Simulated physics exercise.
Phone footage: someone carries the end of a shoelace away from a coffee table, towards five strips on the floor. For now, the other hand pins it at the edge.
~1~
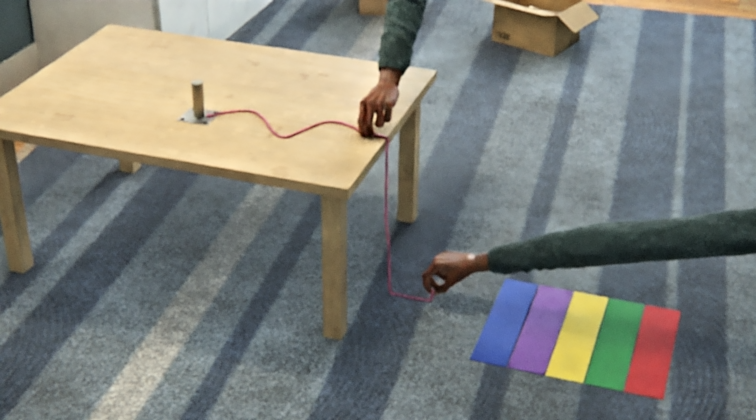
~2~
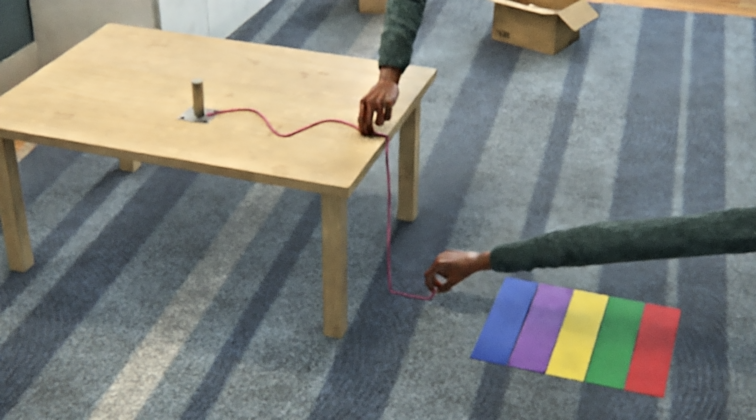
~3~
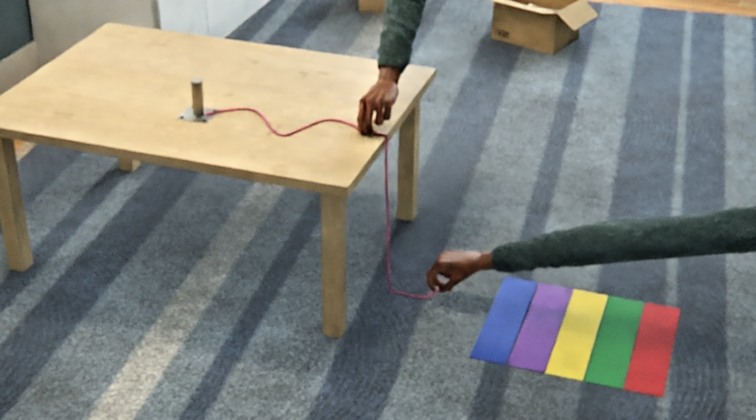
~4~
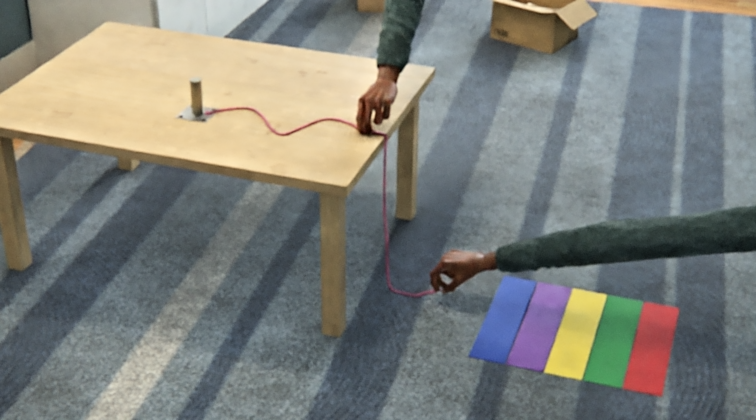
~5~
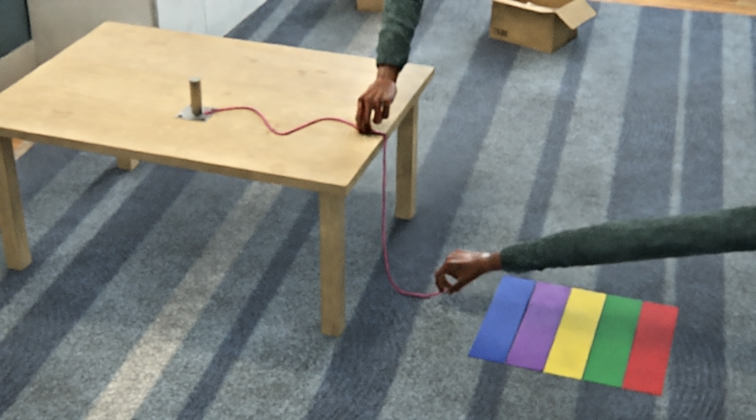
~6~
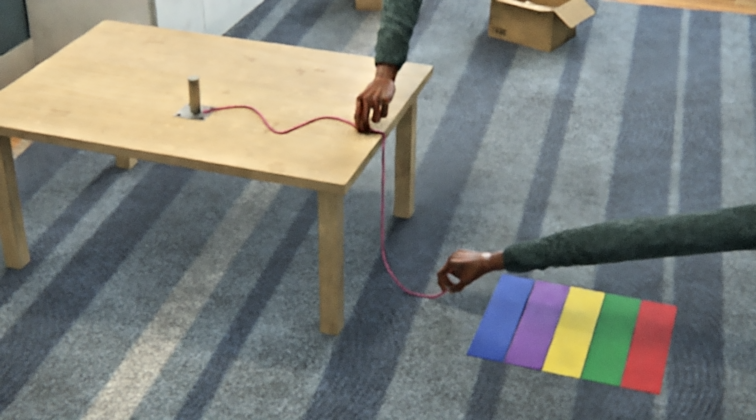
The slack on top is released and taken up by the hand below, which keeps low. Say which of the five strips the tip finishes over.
Green.
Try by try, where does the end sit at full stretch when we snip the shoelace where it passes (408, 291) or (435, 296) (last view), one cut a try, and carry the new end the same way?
Roughly at (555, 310) the first time and at (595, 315) the second.
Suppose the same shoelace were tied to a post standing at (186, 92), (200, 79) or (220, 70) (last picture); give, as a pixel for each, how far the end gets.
Taking the tries in turn, you get (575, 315), (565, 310) and (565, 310).
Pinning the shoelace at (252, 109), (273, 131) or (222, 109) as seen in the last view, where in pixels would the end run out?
Going through the three tries, you get (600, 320), (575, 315) and (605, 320).
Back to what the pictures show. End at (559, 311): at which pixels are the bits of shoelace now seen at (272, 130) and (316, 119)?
In order: (307, 122) and (361, 131).
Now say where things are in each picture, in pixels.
In the first picture, end (433, 290); blue (494, 348); purple (532, 355); yellow (570, 363); green (608, 371); red (648, 379).
In the second picture, end (436, 289); shoelace through (242, 109) (279, 135) (337, 121) (387, 152) (389, 218) (389, 280).
In the third picture, end (437, 289).
In the fourth picture, end (441, 289); shoelace through (240, 108) (277, 134) (335, 119) (385, 151) (385, 216) (388, 279).
In the fifth picture, end (446, 290).
In the sixth picture, end (448, 289); shoelace through (238, 106) (275, 132) (333, 118) (383, 149) (382, 215) (393, 277).
Soon after, end near (559, 311); over purple.
After that, end near (594, 317); over yellow.
At the stop, end near (615, 321); over green. The end stops over the green strip.
